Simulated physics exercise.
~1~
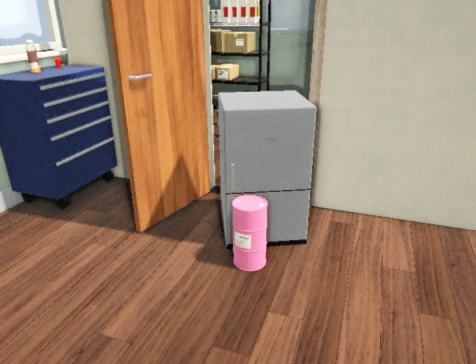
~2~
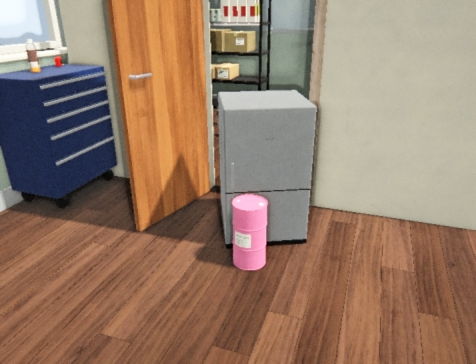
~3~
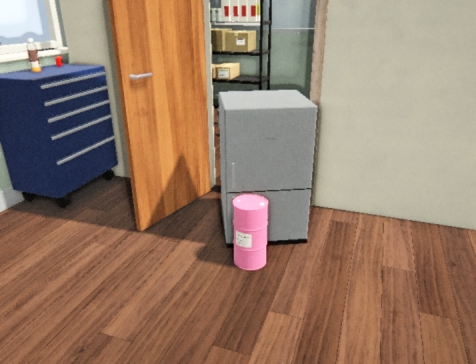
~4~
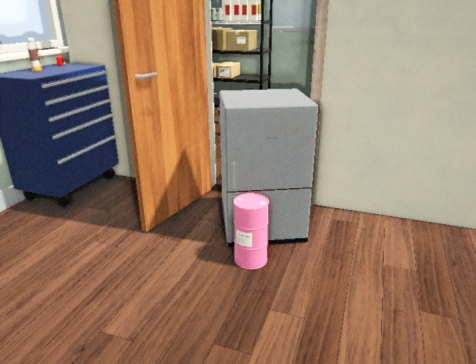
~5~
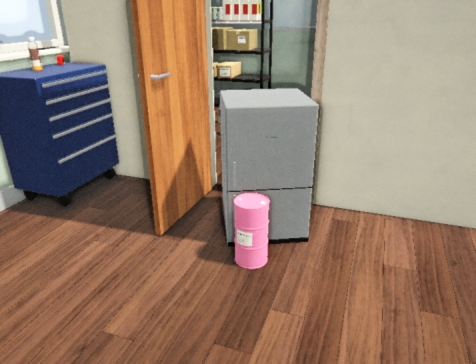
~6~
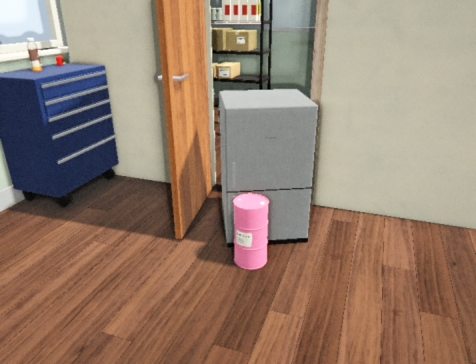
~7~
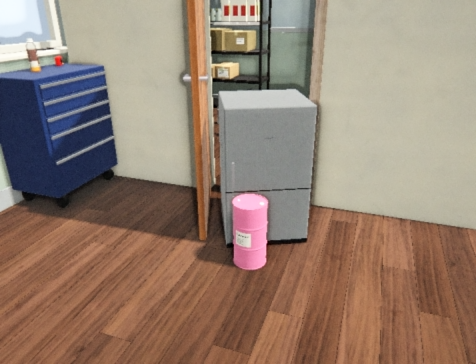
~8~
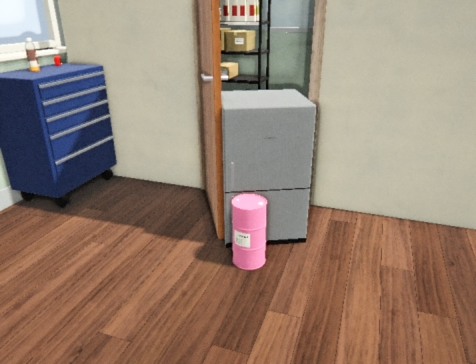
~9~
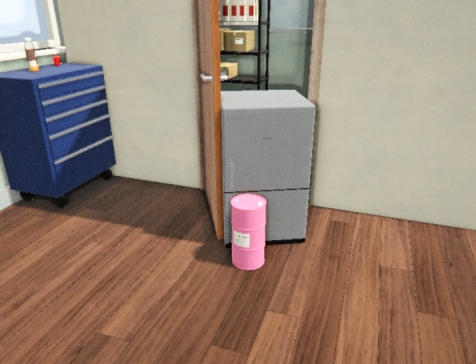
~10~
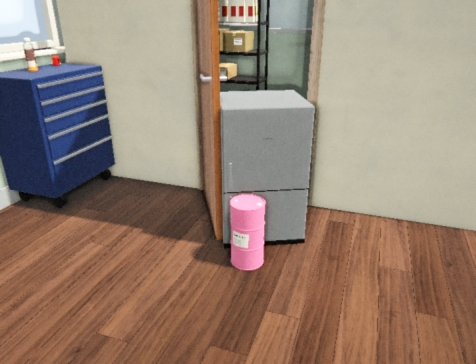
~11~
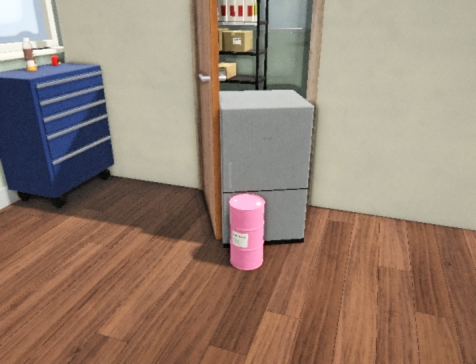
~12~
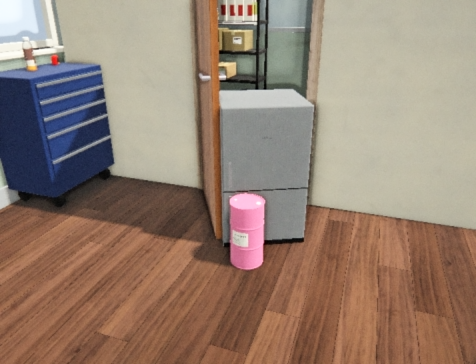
At first, a wooden door stands wide open to the left of a doorway, with a grey appliance in front of the opening and a pink canister just before it. Slowly, then faster, the door begins to swing toward the doorway, with nobody in sight pushing it. It turns until it is seen nearly edge-on and comes up to the left side of the grey appliance. There it stops, still well short of closing. The appliance and canister stay put while the view sways slightly, and the door remains partly open at the end.
